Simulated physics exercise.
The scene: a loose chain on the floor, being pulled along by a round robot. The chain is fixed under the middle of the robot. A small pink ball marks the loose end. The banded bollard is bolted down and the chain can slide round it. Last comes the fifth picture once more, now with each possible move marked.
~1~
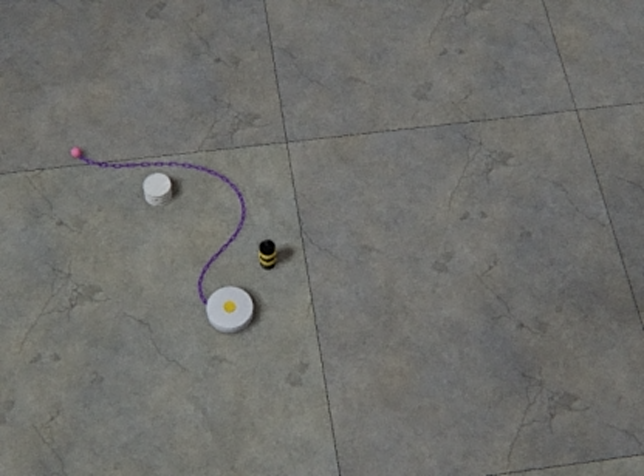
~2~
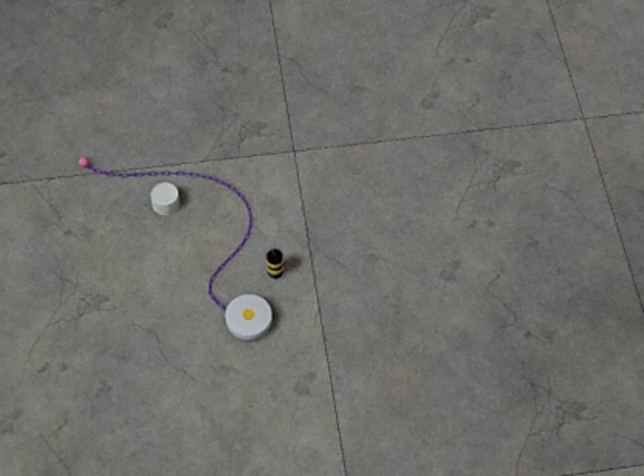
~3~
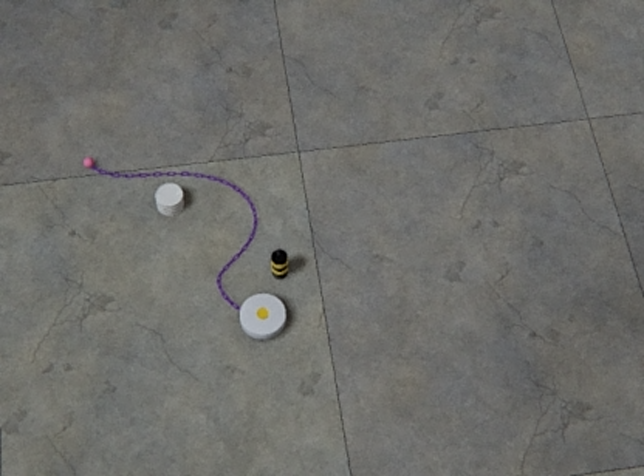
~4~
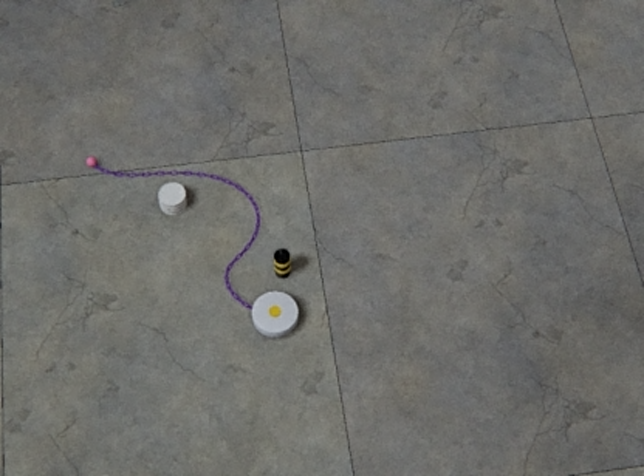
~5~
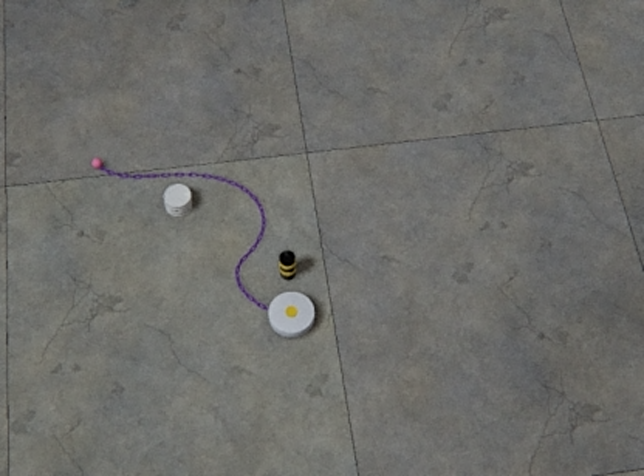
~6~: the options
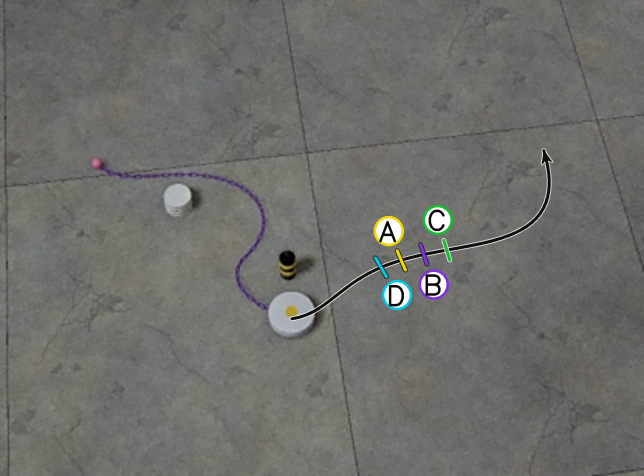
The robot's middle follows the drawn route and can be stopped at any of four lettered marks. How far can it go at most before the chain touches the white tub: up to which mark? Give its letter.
Up to mark D.
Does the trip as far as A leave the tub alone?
For that mark, no.
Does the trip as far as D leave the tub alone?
Yes.
On the marked copy, A at (401, 260); B at (424, 255); C at (447, 250); D at (381, 267); the route from (292, 319) via (454, 249) to (544, 150).
Following D. Soon after the start, robot (325, 300), middle of the chain (252, 197), free end (97, 163).
Later, robot (355, 278), middle of the chain (252, 197), free end (97, 163).
In the end, robot (381, 264), middle of the chain (240, 224), free end (98, 163); only the bollard has been touched, if anything.
As for the rest, A brings the chain against the tub; B brings the chain against the tub; C brings the chain against the tub.
